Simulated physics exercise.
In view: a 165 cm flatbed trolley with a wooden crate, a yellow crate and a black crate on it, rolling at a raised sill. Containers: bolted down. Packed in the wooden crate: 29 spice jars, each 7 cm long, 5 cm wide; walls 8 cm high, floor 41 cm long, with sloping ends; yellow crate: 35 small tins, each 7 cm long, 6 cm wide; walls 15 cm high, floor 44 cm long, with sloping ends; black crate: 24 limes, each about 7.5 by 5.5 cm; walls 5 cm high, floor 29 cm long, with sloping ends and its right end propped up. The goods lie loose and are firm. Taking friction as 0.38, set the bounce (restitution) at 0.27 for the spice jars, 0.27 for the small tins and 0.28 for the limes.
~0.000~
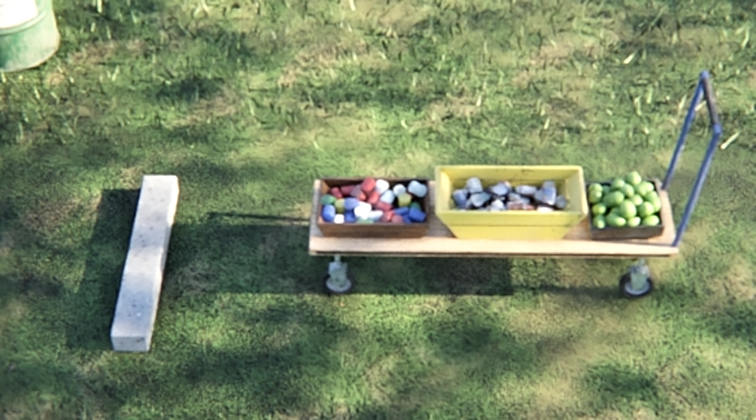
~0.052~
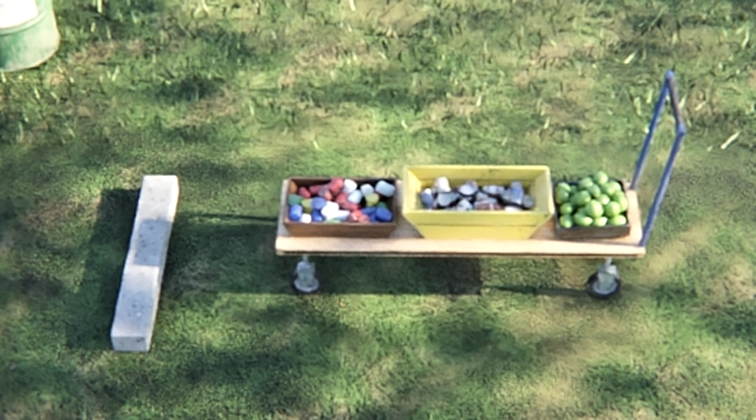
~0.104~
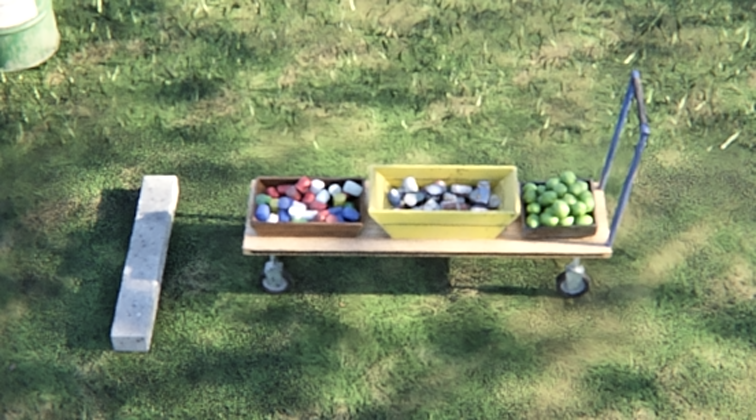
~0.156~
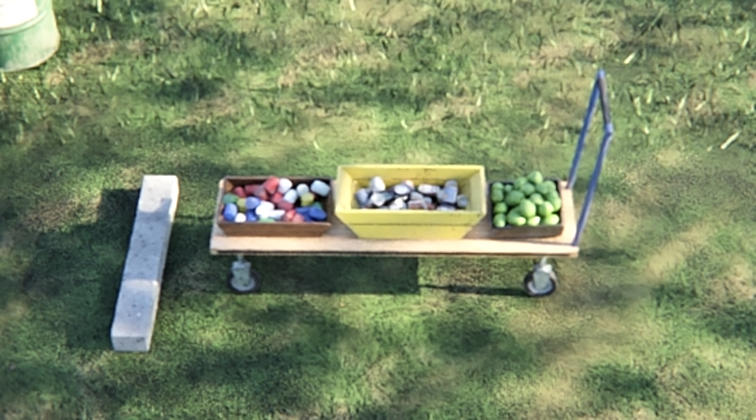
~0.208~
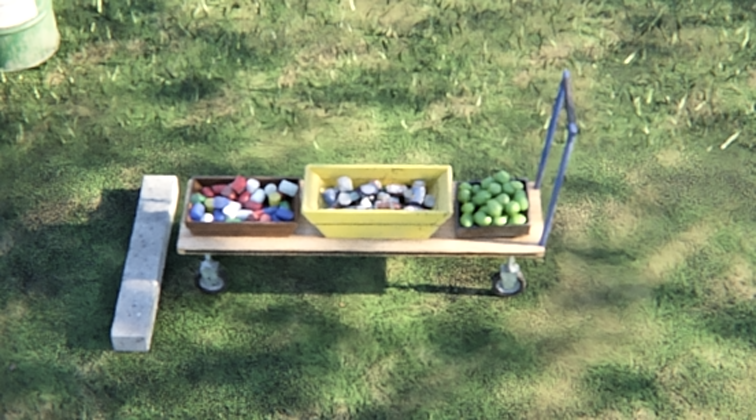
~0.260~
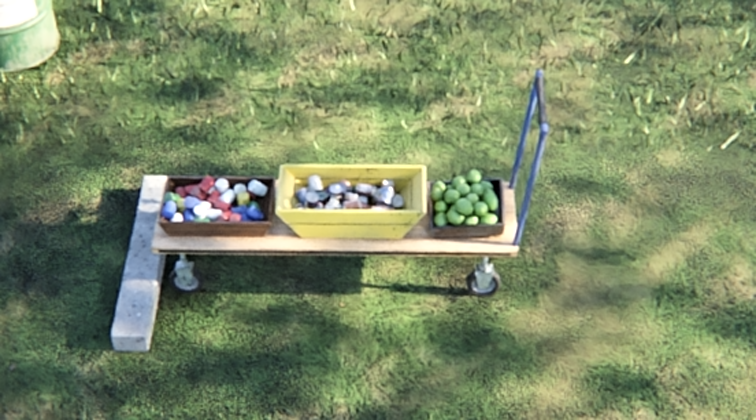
A flatbed trolley carrying a wooden crate of colourful pieces, a yellow crate of small tins and a dark crate of round green things rolled left across the grass, up to a pale raised sill.
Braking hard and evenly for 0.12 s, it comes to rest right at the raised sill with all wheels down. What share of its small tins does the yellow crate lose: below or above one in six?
I'd expect not even a sixth of the small tins to leave the yellow crate.
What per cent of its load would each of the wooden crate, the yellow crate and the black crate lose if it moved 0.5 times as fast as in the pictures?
In that case the wooden crate sheds 0 per cent, the yellow crate 0 per cent and the black crate 20 per cent.
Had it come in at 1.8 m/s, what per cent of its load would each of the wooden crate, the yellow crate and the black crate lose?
Then the wooden crate sheds 10 per cent of its load, the yellow crate 0 per cent, and the black crate 20 per cent.
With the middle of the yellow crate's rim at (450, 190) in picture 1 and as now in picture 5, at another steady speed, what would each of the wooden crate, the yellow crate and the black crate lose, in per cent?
In that case you'd see wooden crate at 0, yellow crate at 0 and black crate at 20 percent.
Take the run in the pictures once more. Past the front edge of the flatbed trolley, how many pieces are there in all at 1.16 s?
About 8.
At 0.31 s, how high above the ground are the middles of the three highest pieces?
Roughly 52 cm.
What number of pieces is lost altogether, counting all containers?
Total: Around 20.
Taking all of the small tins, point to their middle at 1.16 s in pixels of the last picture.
Roughly (320, 204).
After 0.31 s, the wooden crate has all 29, the yellow crate has all 35 and the black crate is down by 1 of 24.
After 0.43 s, the wooden crate is down by 4 of 29, the yellow crate is down by 1 of 35 and the black crate is down by 7 of 24.
After 0.66 s, the wooden crate is down by 7 of 29, the yellow crate is down by 3 of 35 and the black crate is down by 10 of 24.
Final count (at 1.16 s), the wooden crate is down by 7 of 29, the yellow crate is down by 3 of 35 and the black crate is down by 10 of 24. Asked share, 3 of 35, 9 per cent.
